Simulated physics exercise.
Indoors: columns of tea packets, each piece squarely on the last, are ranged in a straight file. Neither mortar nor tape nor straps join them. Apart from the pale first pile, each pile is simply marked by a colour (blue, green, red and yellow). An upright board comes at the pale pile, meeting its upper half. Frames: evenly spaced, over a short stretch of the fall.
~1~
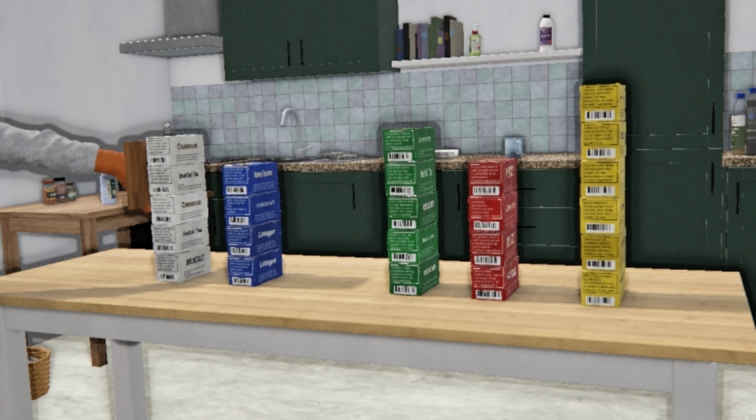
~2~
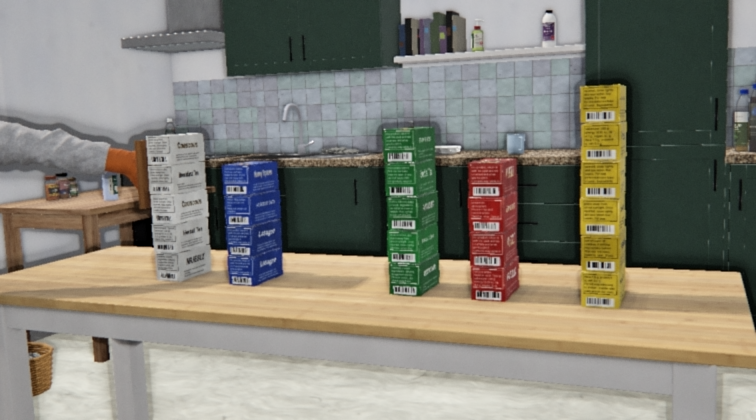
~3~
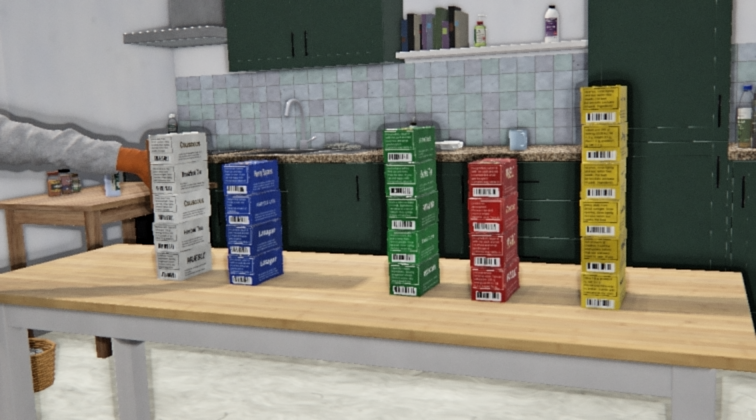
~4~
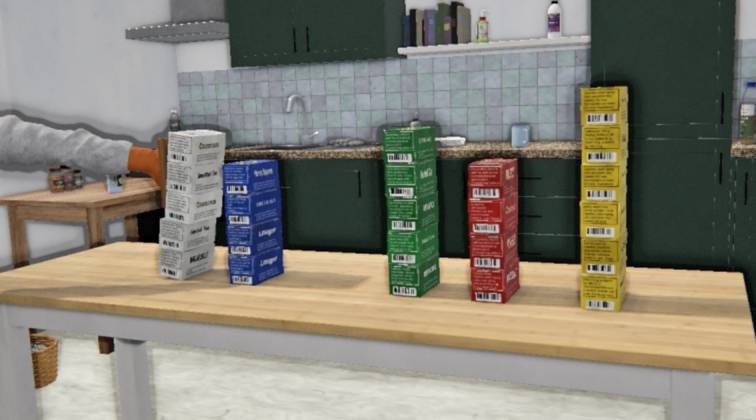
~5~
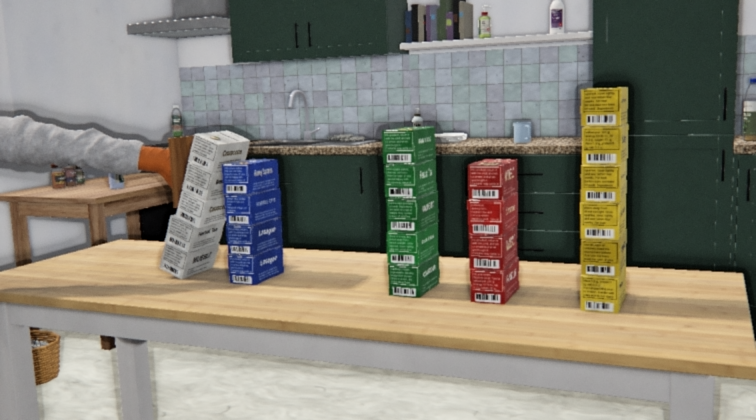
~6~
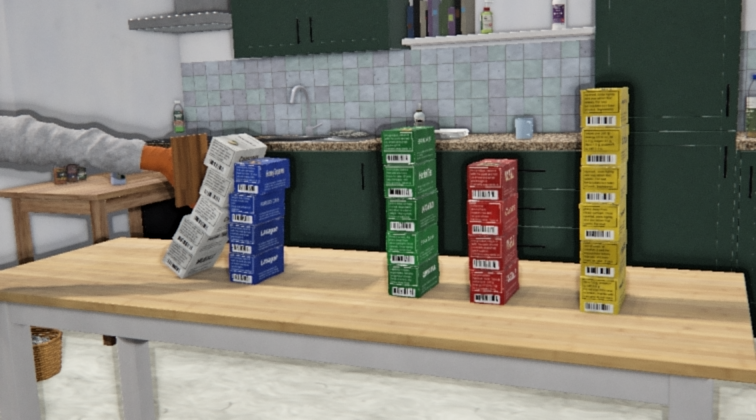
A white stack of boxes bent over to the right and came to lean on the blue stack beside it, as an orange-ended arm pushed a board against its upper part from the left.
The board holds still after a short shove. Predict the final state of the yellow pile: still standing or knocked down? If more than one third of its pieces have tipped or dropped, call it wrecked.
Still standing.
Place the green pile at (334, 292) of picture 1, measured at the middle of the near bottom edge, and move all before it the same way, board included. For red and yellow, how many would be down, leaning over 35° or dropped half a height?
Tally: Red = 0, yellow = 0.
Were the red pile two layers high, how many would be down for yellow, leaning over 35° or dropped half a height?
Yellow: 0.
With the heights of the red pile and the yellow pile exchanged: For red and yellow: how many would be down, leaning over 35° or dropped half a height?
By colour: Red 0, yellow 0.
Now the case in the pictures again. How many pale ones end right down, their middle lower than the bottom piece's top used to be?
Of the pale pieces, the number is 2.
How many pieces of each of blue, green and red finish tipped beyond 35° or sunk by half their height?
Blue 4, green 0, red 0.
Shortly afterwards, 4 of the pale pile down; none of the 6 yellow packets down (0 of 19 in all colours); top yellow packet unmoved; top blue packet tilted a little.
Next, 5 of the pale pile down; none of the 6 yellow packets down (0 of 19 in all colours); top yellow packet unmoved; top blue packet tilted well over, half its height lower.
Some moments later, 5 of the pale pile down; none of the 6 yellow packets down (4 of 19 in all colours); top yellow packet unmoved; top blue packet on its side.
In the end, 5 of the pale pile down; none of the 6 yellow packets down (4 of 19 in all colours); top yellow packet unmoved; top blue packet on its side. From the last view, middles, top yellow packet near (605, 107), top blue packet near (385, 271).
